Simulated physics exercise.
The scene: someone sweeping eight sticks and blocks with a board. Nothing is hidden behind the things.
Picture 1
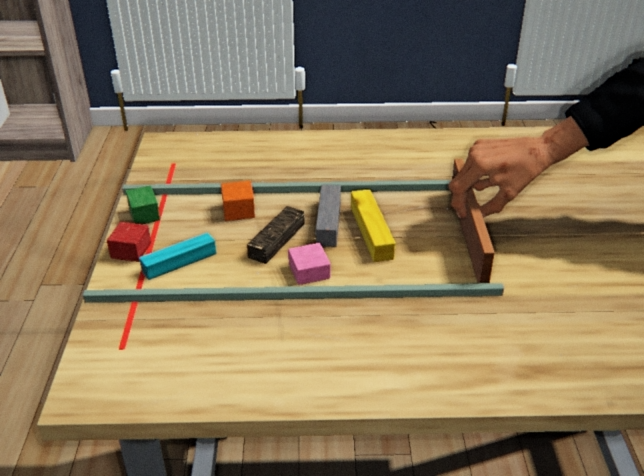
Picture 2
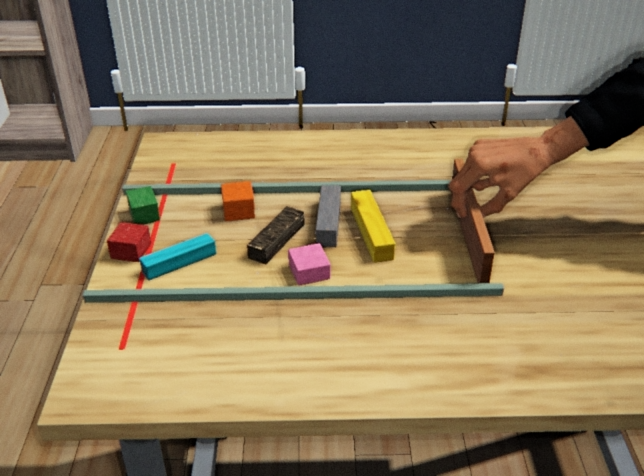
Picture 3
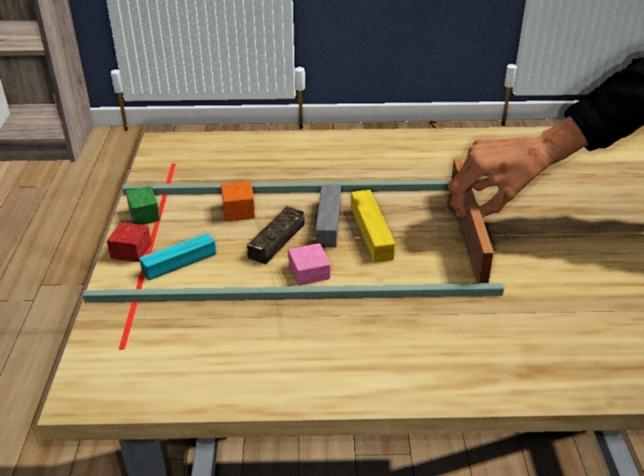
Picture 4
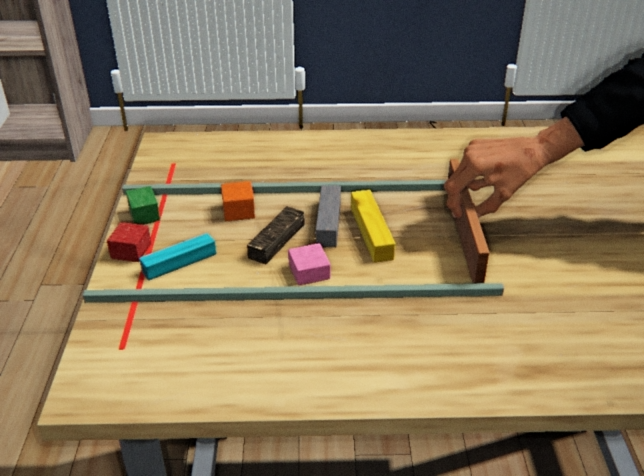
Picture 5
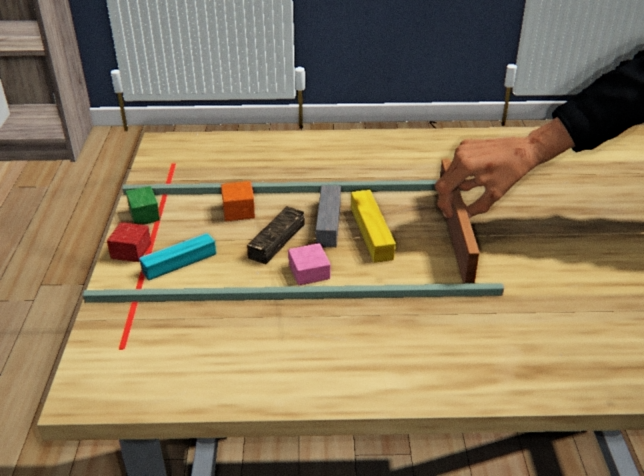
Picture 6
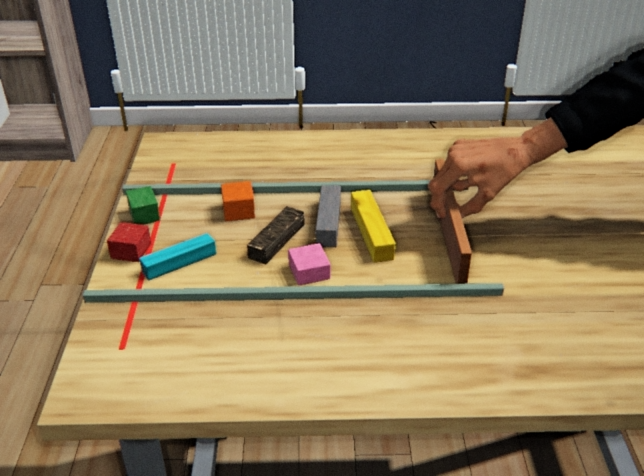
A hand sliding an upright brown board slightly left between two rails on a wooden table, eight colourful blocks lying still.
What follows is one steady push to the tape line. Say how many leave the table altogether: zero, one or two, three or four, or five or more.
The number that fall off is five or more.
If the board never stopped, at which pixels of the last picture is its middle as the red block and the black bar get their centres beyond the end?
At (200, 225) for the red block; at (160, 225) for the black bar.
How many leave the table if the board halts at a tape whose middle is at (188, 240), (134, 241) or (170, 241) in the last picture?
Down on the floor: 2, 6 and 2.
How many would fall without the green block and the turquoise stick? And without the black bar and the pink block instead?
First 3, then 3.
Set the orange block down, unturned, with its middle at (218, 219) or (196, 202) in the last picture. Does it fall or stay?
Place by place, it falls; is lost.
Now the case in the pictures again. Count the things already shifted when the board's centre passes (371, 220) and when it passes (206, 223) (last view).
1 and 8.
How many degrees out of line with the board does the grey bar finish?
Near 0 degrees.
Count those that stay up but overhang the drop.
It comes to 0.
Soon after, none off yet; red block at rest near (129, 242); green block at rest near (143, 206); turquoise stick at rest near (179, 256).
By the end, the number that fall off is five or more; fallen, black bar, orange block, turquoise stick, green block and red block.
